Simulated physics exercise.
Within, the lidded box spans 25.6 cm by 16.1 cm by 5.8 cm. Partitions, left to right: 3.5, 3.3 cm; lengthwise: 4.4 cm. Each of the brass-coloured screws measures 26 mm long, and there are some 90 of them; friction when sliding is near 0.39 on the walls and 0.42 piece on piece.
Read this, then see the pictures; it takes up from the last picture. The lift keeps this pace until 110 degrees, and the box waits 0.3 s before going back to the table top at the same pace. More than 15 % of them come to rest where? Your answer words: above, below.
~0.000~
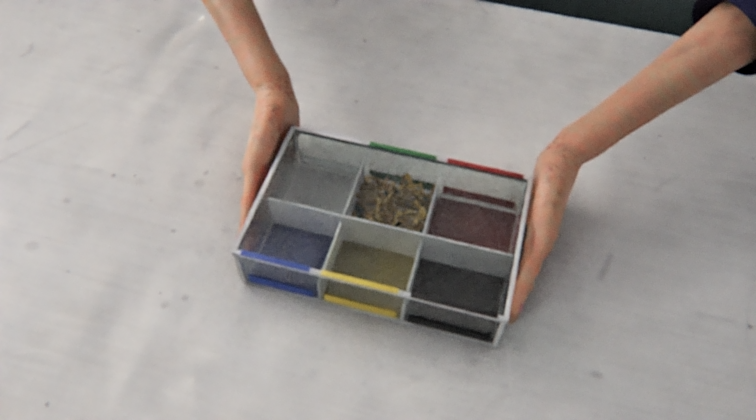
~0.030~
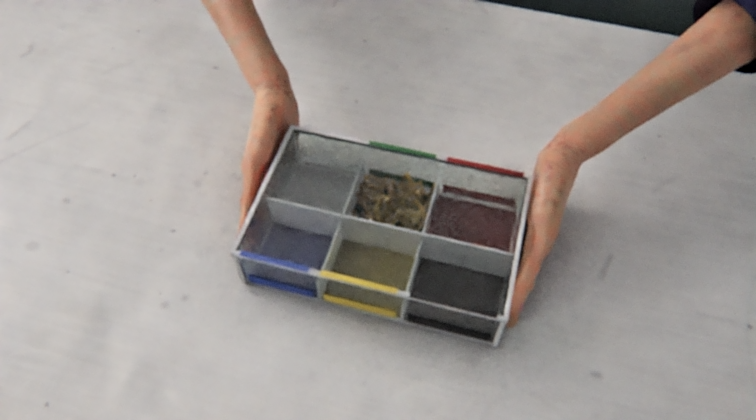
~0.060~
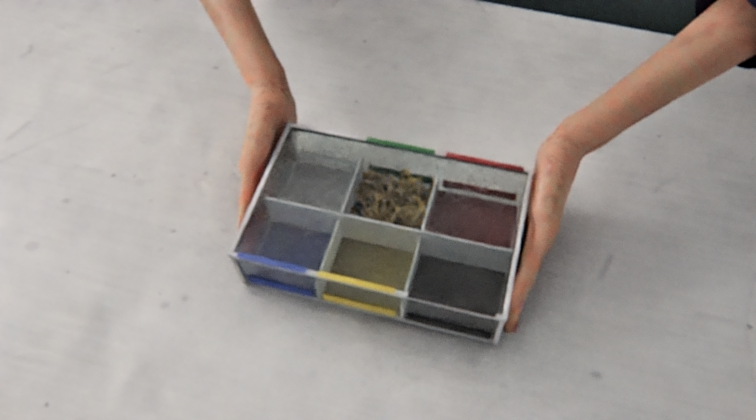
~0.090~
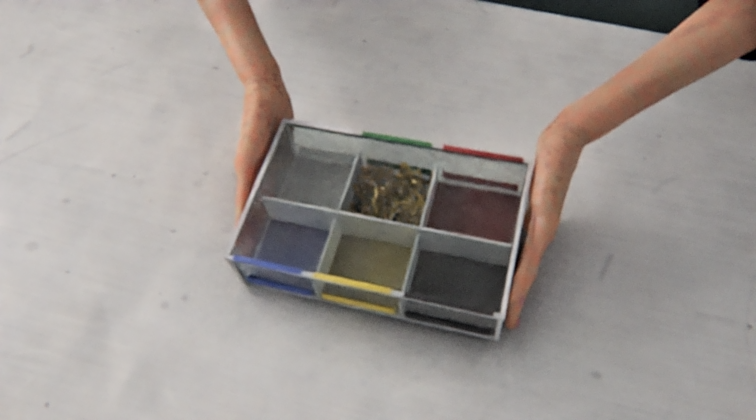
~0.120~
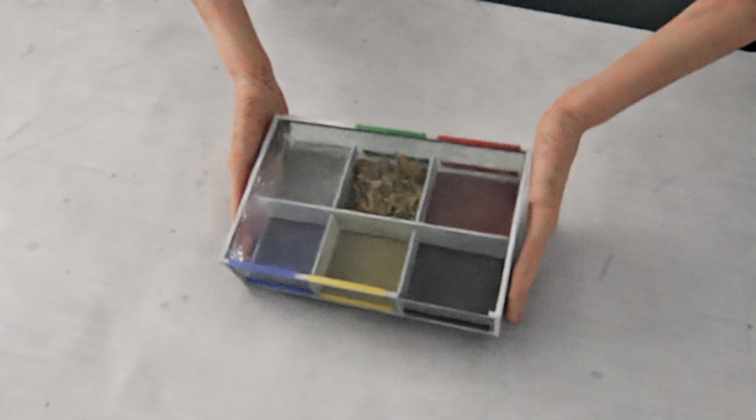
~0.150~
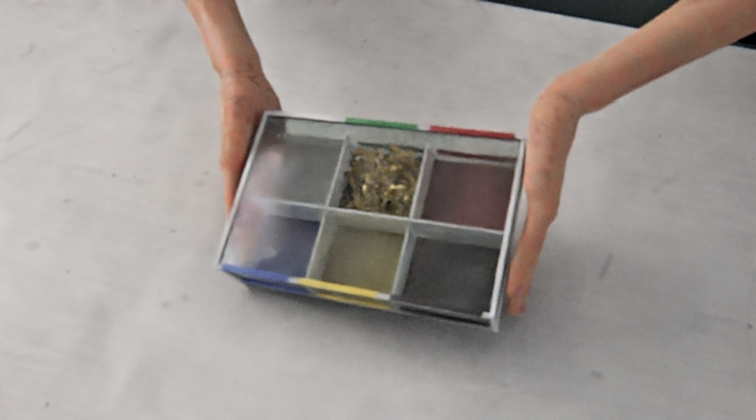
Red - below; blue - above; green - above; yellow - below; white - below; black - below.
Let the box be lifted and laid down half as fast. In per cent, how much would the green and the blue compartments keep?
Green 60 %, blue 25 %.
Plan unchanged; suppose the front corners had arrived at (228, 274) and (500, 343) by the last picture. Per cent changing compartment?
It would be near 10 per cent.
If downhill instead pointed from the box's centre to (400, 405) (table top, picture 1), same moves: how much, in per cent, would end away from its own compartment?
That comes to around 35 per cent.
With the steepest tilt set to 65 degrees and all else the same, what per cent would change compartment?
Some 10 per cent.
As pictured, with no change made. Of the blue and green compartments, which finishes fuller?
Green compartment.
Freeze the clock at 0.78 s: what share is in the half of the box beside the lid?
Around 70 %.
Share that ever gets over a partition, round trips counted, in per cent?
Something like 45 per cent of the pieces.
Then, at 0.78 s, tilt 110 degrees; blue 15 %, green 80 %, white 5 %.
After 1.21 s, tilt 62 degrees; blue 35 %, green 60 %, white 5 %.
After 1.71 s, tilt 0 degrees; blue 35 %, green 60 %, white 5 %.
In the end, at 2.2 s, red 0 %, blue 35 %, green 60 %, yellow 0 %, white 5 %, black 0 %.
